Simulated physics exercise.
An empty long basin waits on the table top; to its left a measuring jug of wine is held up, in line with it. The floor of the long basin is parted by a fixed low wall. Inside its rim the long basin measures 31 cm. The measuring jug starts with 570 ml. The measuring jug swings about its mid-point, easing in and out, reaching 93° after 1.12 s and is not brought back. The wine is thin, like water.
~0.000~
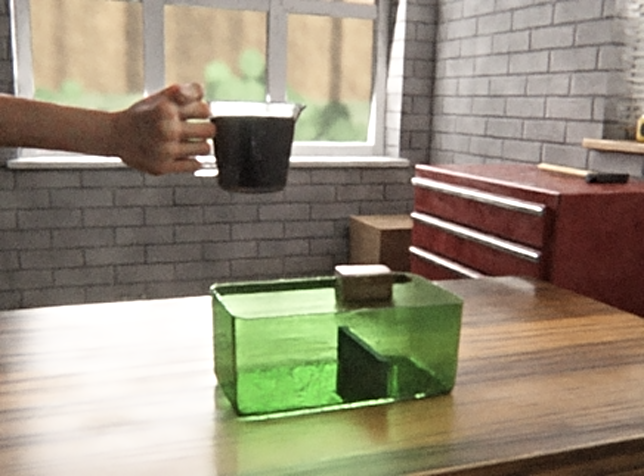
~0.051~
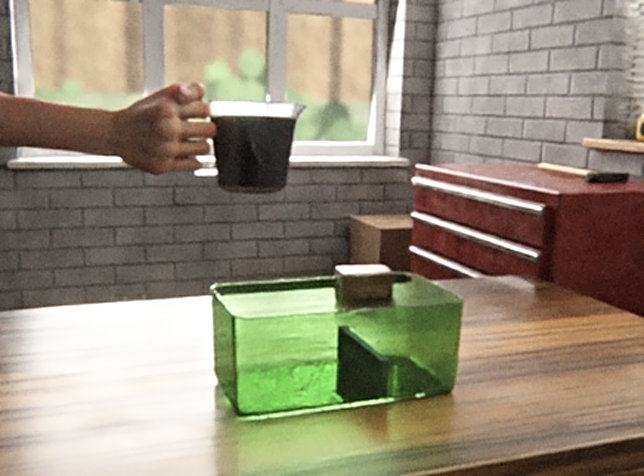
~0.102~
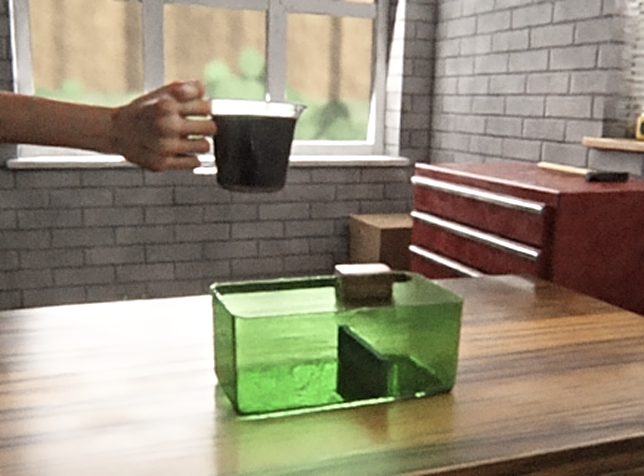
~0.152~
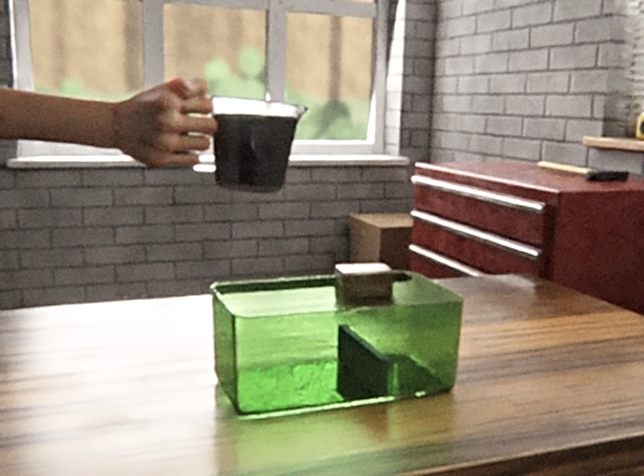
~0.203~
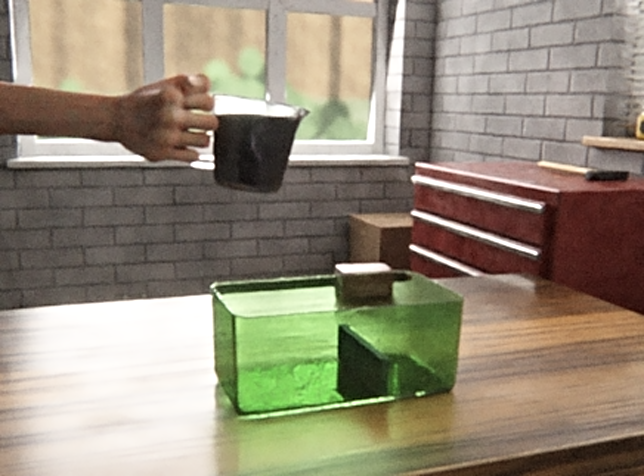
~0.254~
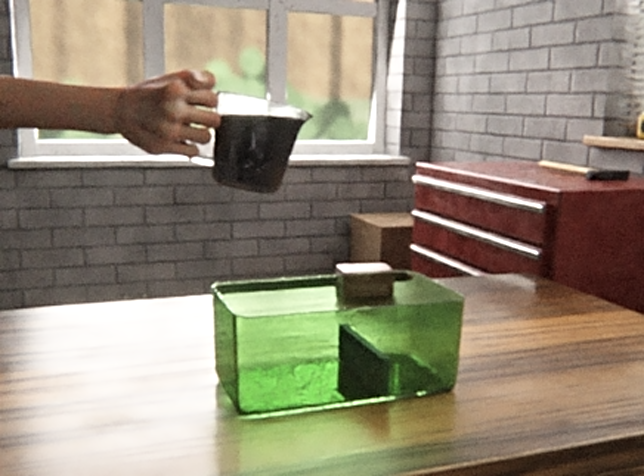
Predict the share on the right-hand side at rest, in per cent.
Roughly 49 per cent is past the wall.
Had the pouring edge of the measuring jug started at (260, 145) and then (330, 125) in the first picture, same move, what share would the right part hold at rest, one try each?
First 5, then 85 per cent.
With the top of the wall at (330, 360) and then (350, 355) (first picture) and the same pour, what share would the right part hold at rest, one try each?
In turn about 90 and 80 per cent.
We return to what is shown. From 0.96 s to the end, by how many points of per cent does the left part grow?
About 38 per cent.
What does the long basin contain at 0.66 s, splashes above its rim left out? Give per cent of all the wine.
About 3 per cent.
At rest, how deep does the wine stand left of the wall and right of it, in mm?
Some 10 mm on the left and 18 mm on the right.
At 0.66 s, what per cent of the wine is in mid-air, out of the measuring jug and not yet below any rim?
About 20 per cent.
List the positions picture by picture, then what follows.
It leans 0°; its right rim is at (306, 105); the wine meets the walls at (210, 115) and (292, 117); the long basin's rim runs from (222, 303) to (438, 287); the wall's top is at (361, 342), in the first picture.
It leans 0°; its right rim is at (306, 106); the wine meets the walls at (211, 115) and (292, 117), in the second picture.
It leans 2°; its right rim is at (307, 106); the wine meets the walls at (212, 114) and (293, 117), in the third picture.
It leans 4°; its right rim is at (308, 108); the wine meets the walls at (212, 113) and (294, 116), in the fourth picture.
It leans 7°; its right rim is at (310, 111); the wine meets the walls at (214, 113) and (297, 117), in the fifth picture.
It leans 11°; its right rim is at (312, 115); the wine meets the walls at (218, 115) and (301, 118), in the sixth picture.
After 0.66 s the tilt is 60° and 76 per cent is still to pour, 3 is left of the wall and 1 right of it.
After 0.96 s the tilt is 89° and 27 per cent is still to pour, 13 is left of the wall and 34 right of it.
After 1.28 s the tilt is 93° and 3 per cent is still to pour, 42 is left of the wall and 48 right of it.
After 1.62 s the tilt is 93° and 0 per cent is still to pour, 49 is left of the wall and 49 right of it.
In the end 50 per cent lies left of the wall, 49 right of it and 1 outside.
